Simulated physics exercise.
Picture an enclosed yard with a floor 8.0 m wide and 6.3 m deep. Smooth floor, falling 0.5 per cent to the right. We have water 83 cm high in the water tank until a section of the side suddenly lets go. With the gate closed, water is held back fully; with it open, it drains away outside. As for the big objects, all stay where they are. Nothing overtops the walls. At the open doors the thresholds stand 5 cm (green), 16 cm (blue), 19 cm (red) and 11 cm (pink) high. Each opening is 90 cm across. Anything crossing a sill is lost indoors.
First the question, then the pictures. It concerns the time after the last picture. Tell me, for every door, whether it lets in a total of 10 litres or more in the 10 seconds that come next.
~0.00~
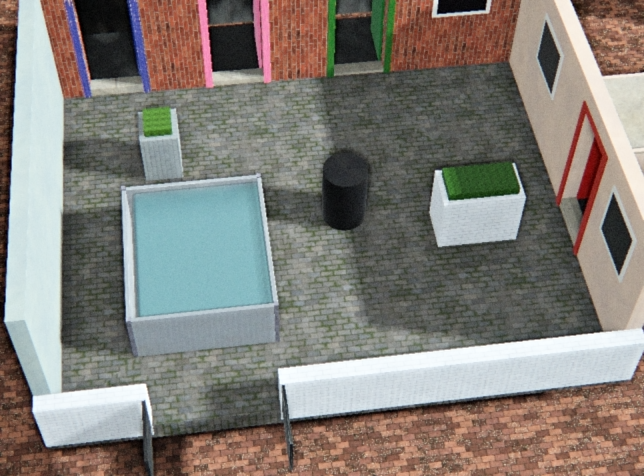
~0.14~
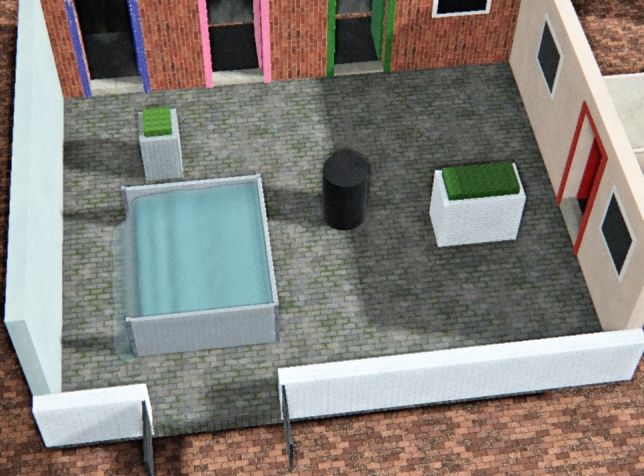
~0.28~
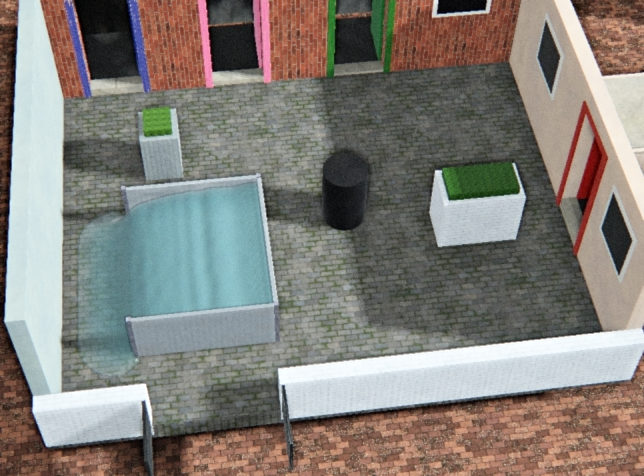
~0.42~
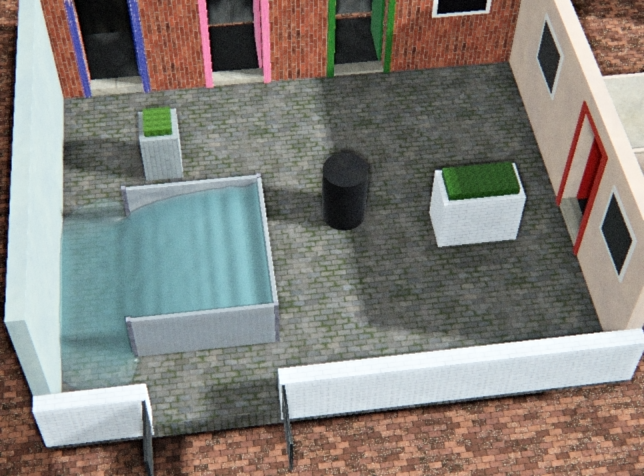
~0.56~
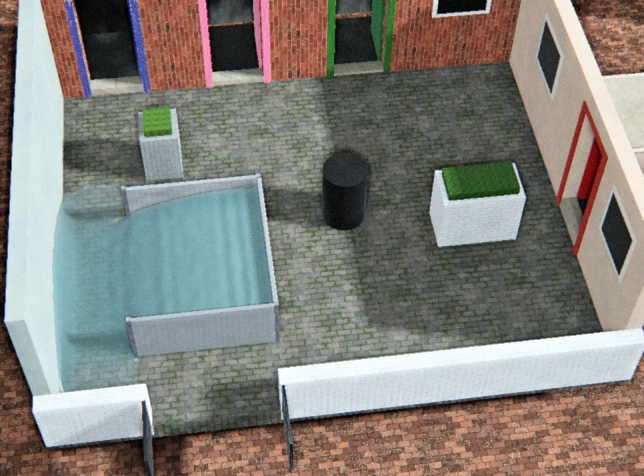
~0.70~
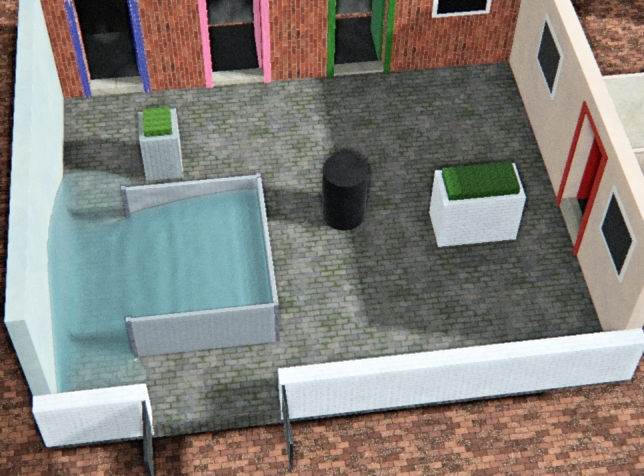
At the end, green door: Short; blue door: Surplus; red door: Short; pink door: Short.
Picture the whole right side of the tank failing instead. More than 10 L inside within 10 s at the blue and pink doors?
Blue: Within the limit; pink: Within the limit.
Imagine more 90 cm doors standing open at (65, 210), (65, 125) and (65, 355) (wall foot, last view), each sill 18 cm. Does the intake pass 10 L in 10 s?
In turn: Beyond it, beyond it, beyond it.
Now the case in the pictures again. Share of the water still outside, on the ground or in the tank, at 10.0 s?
Close to 84 in a hundred remains.
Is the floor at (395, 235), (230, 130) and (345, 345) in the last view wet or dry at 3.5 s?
The first point is not yet hit, the second is awash and the third is awash.
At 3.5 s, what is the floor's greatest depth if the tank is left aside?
Peak depth: Approx. 29 cm.
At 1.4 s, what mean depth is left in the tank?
It averages close to 38 centimetres.
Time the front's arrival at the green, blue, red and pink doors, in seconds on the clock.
Times: Green 3.0 seconds, blue 1.5 seconds, red 4.5 seconds, pink 2.2 seconds.
After 1.4 s water covers 15 % of the floor and is deepest (72 cm) near (62, 408); green door not reached, blue door not reached, red door not reached, pink door not reached.
After 2.2 s water covers 30 % of the floor and is deepest (54 cm) near (62, 420); green door not reached, blue door 36 cm at the sill, 36 L in, red door not reached, pink door not reached.
After 3.5 s water covers 55 % of the floor and is deepest (29 cm) near (117, 95); green door 3 cm at the sill, 0 L in, blue door 29 cm at the sill, 178 L in, red door not reached, pink door 8 cm at the sill, 0 L in.
After 6.0 s water covers 85 % of the floor and is deepest (20 cm) near (62, 408); green door 3 cm at the sill, 0 L in, blue door 15 cm at the sill, 213 L in, red door 7 cm at the sill, 0 L in, pink door 7 cm at the sill, 0 L in.
After 10.0 s water covers 95 % of the floor and is deepest (13 cm) near (511, 69); green door 6 cm at the sill, 0 L in, blue door 9 cm at the sill, 214 L in, red door 9 cm at the sill, 0 L in, pink door 5 cm at the sill, 0 L in.
